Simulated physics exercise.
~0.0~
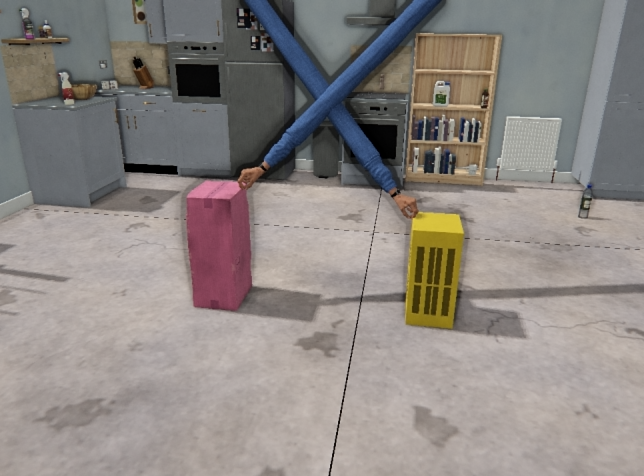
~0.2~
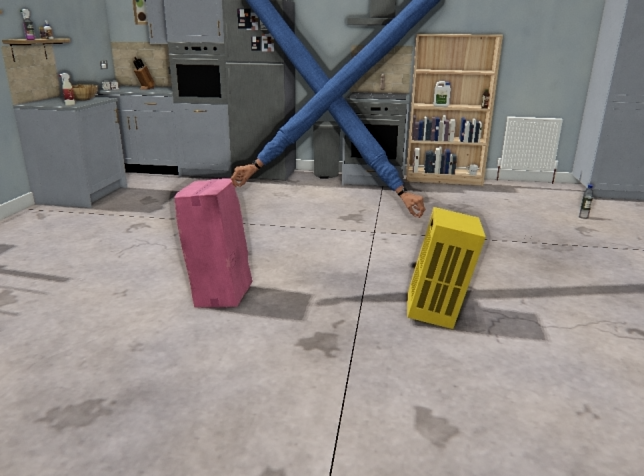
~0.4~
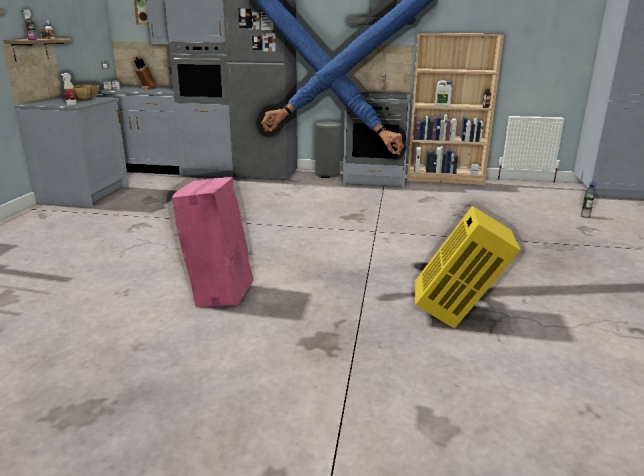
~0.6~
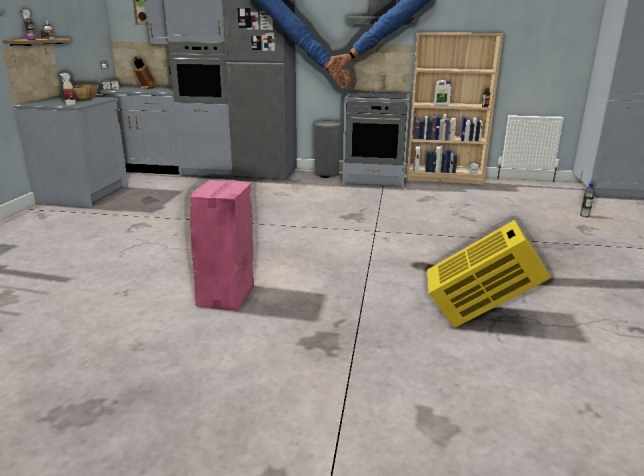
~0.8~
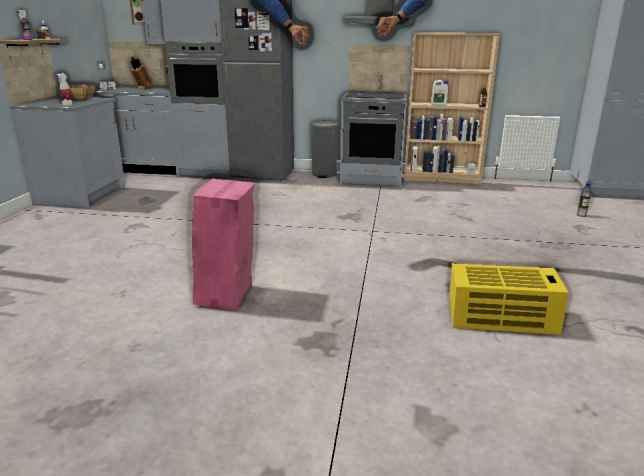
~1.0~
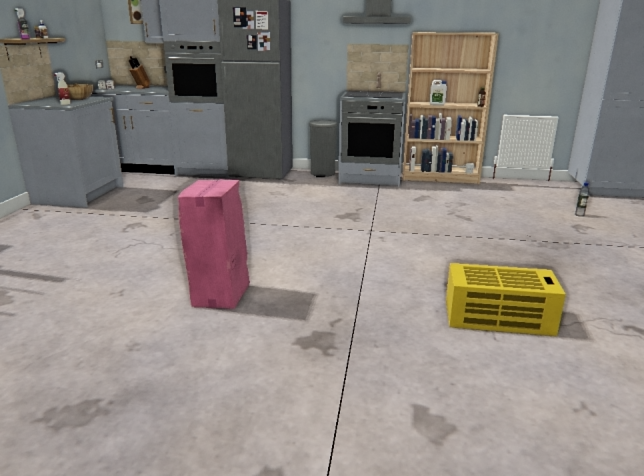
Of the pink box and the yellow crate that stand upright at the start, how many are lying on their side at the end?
One of them is lying on its side, the yellow crate, while the pink box stays standing.
